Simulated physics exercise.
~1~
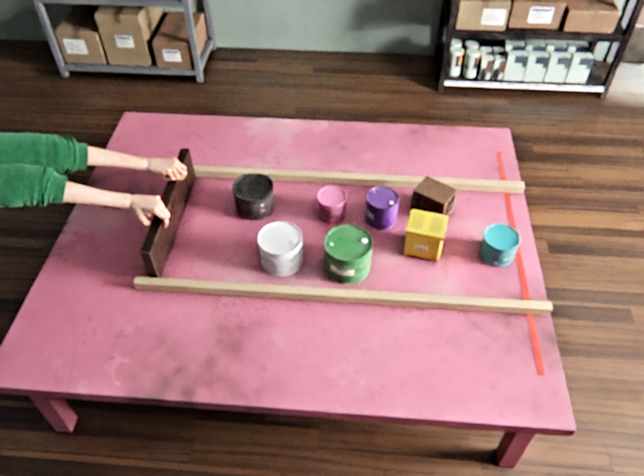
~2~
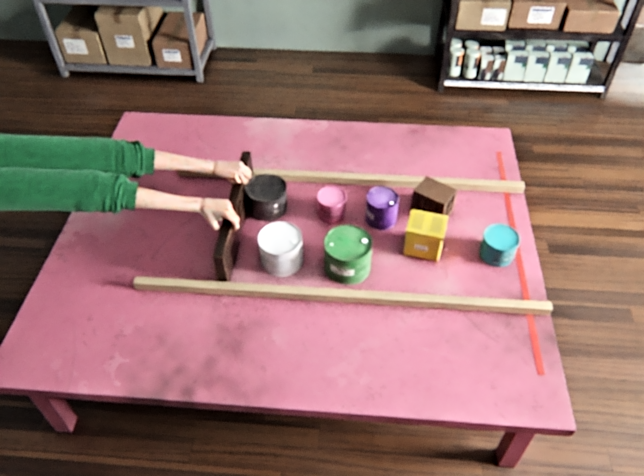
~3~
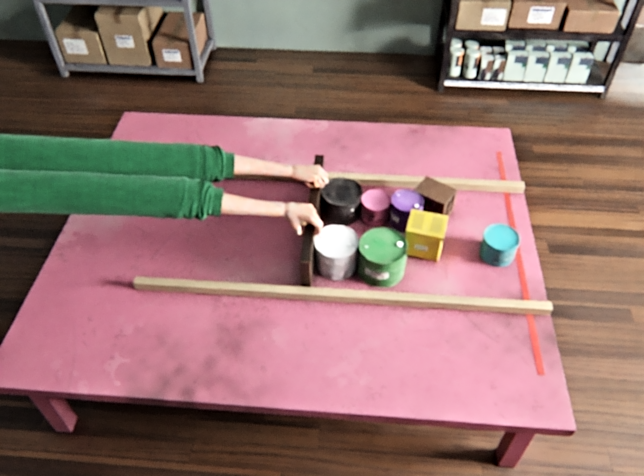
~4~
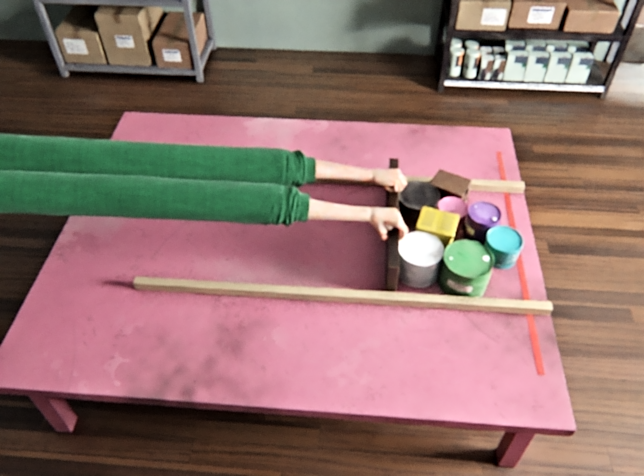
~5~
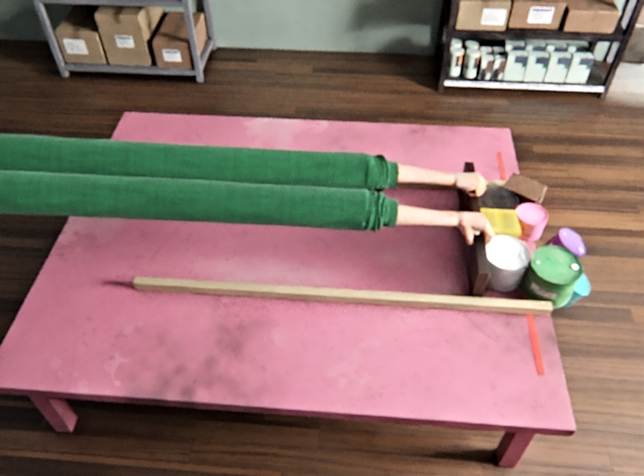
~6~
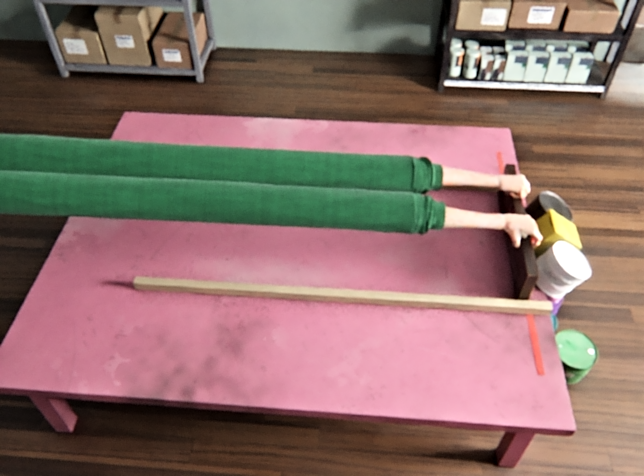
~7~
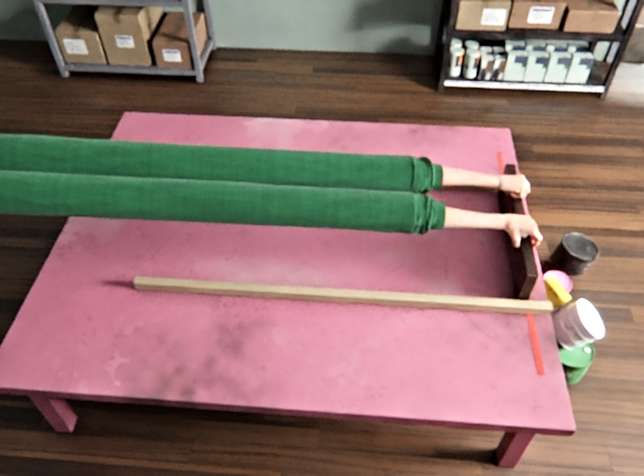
Two green-sleeved arms push a dark upright plank to the right across a low pink table, between two wooden battens. It reaches the black pail first, then gathers the white, pink, green and purple containers along with the yellow tote and brown crate. The crowded group slides on until it meets the turquoise pail near the red tape. Still pushed, the cluster crosses the tape and begins tipping over the right edge. The plank stops at the tape, and all eight items drop off, with the black pail and white canister falling among the last.
